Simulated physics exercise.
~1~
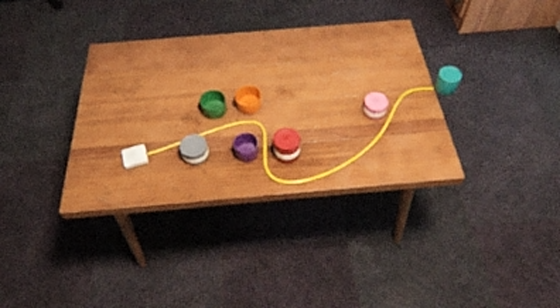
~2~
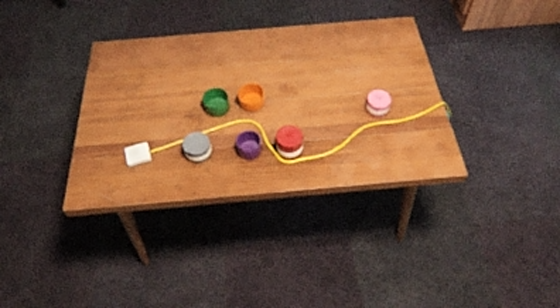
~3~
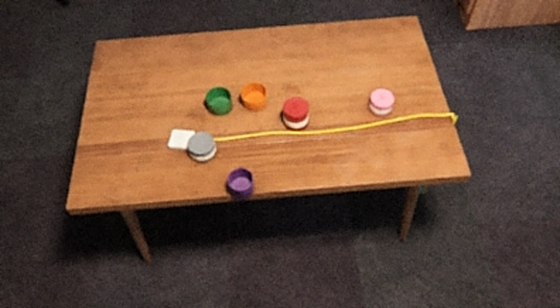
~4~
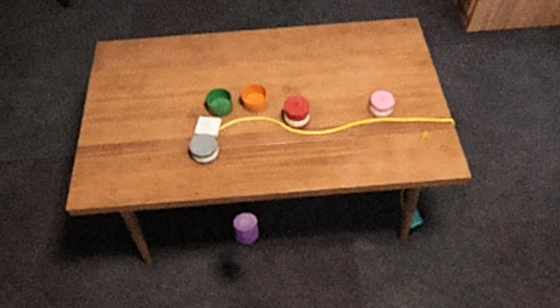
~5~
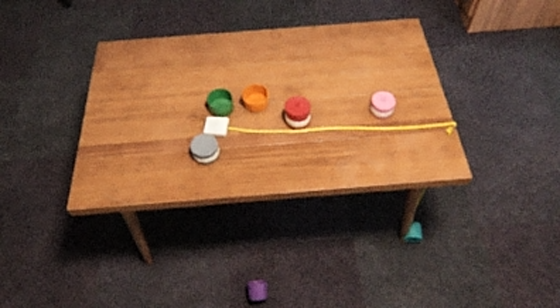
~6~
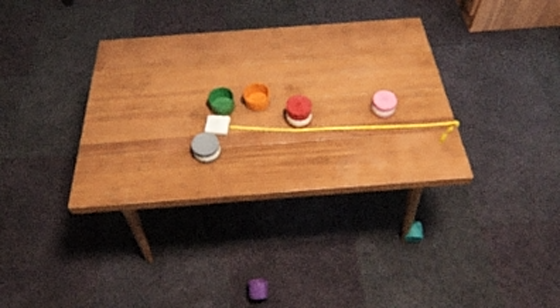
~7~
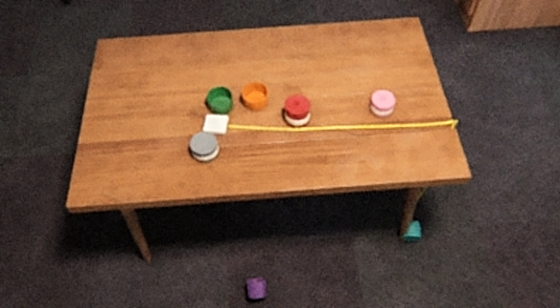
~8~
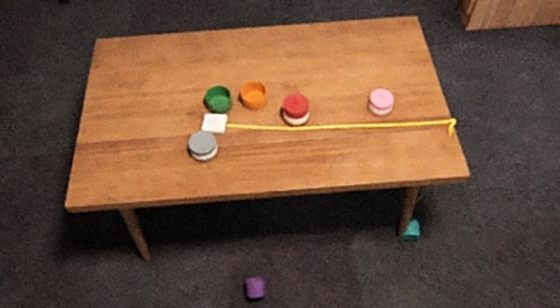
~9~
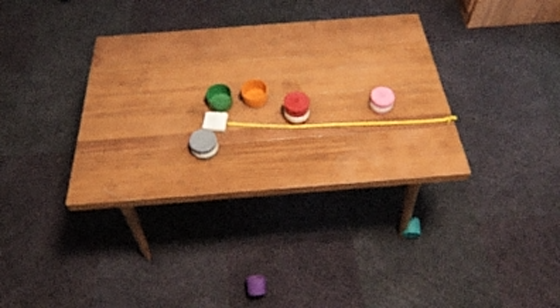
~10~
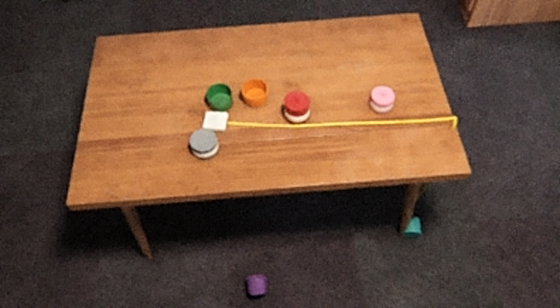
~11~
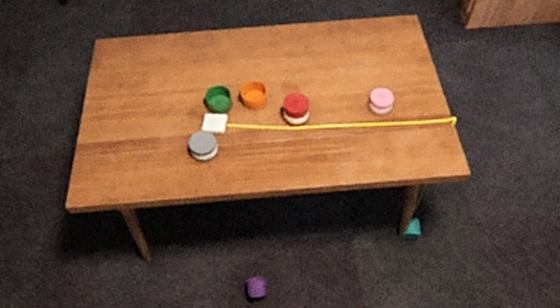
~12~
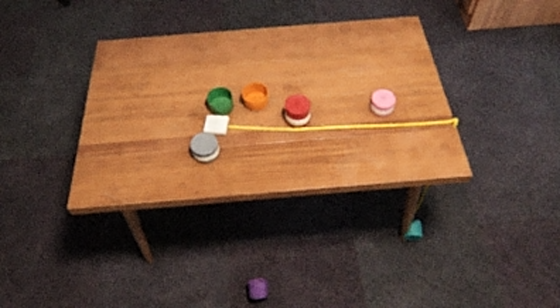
On a wooden table above a dark carpet, a yellow cable winds from a white block past cups and lidded tins to a teal cup-shaped object just beyond the right edge. The teal object drops from sight, and the cable pulls straighter. The white block slides right past the grey tin, the red tin shifts upward, and the purple cup moves to the front edge. The purple cup falls off as the block moves a little farther. It settles on the carpet in front, the teal object rests near the right leg, and the cable lies nearly straight across the table.
